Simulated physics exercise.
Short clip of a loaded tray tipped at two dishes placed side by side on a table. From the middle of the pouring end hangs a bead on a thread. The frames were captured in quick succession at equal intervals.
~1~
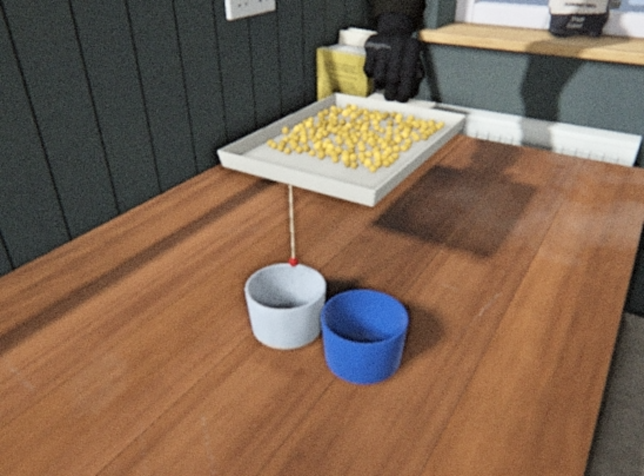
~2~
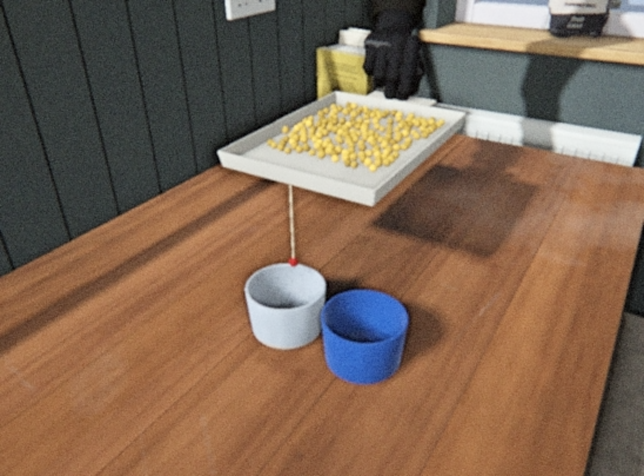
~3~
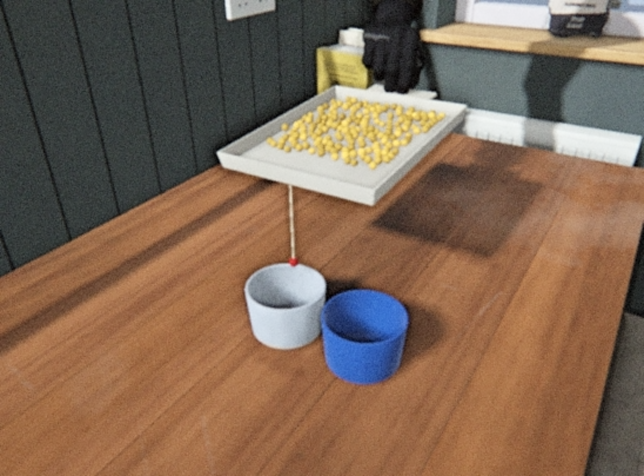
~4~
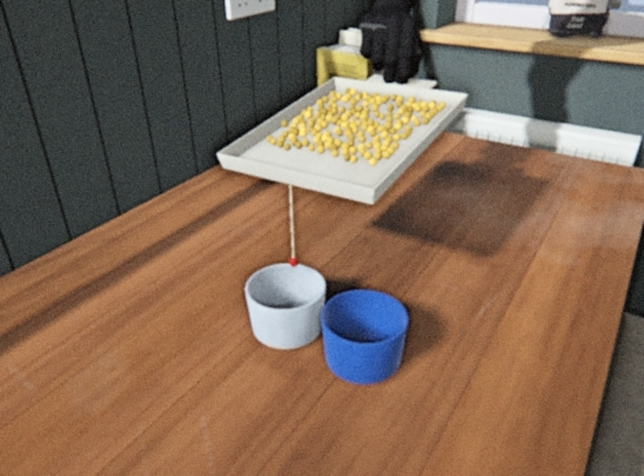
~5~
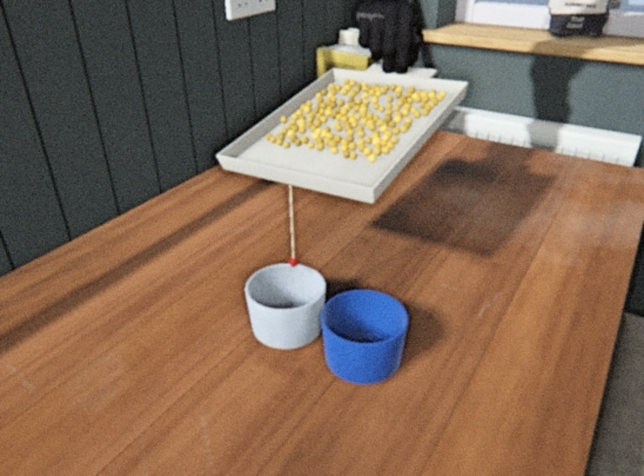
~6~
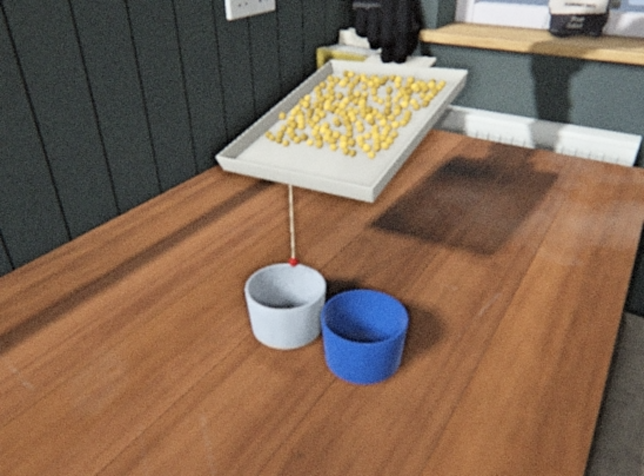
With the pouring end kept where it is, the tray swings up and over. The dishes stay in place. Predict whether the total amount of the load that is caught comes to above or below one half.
Basically it's a mostly lost load, that one.
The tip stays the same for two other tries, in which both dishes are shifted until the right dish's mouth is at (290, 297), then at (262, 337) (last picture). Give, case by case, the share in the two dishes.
Close to 90 in a hundred first, close to 10 in a hundred second.
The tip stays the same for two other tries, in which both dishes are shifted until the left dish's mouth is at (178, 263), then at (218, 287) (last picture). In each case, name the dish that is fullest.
The one at right the first time, the one at left the second.
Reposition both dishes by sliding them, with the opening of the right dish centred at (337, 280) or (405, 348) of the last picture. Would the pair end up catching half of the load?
Short of half and then Short of half.
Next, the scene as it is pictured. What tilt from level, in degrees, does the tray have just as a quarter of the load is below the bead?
Roughly 110 degrees at that moment.
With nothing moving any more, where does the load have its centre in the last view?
Around (238, 318).
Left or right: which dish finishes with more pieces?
The one in question is the left-side one.
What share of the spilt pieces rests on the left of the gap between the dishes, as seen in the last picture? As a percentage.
Around 100 per cent, I reckon.
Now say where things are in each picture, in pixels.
Corners of the pouring end (222, 151) and (373, 189), level; middle of the load (358, 136), puffed corn balls; left dish (263, 324); right dish (343, 358); bead on its thread (294, 262), in the first picture.
Corners of the pouring end (222, 151) and (373, 189), level; middle of the load (358, 134), in the second picture.
Corners of the pouring end (222, 152) and (372, 188), tipped barely, lowest at the left corner; middle of the load (358, 130), in the third picture.
Corners of the pouring end (221, 153) and (372, 188), tipped a little, lowest at the left corner; middle of the load (358, 124), in the fourth picture.
Corners of the pouring end (221, 155) and (371, 187), tipped a little, lowest at the left corner; middle of the load (357, 118), in the fifth picture.
Corners of the pouring end (220, 156) and (370, 187), tipped a little, lowest at the left corner; middle of the load (356, 112); left dish (263, 324); right dish (343, 358), in the sixth picture.
Just after the last frame, tray tipped steeply; almost all on the tray; just a few in the left dish; just a few outside both; just a few in the air.
A moment on, tray tipped right over; almost all on the tray; just a few in the left dish; about a tenth outside both; just a few in the air.
Further on, tray tipped past a quarter turn; roughly a quarter in the left dish; the larger part outside both.
When it is over, tray tipped past a quarter turn; not one in the right dish; roughly a quarter in the left dish; the larger part outside both.
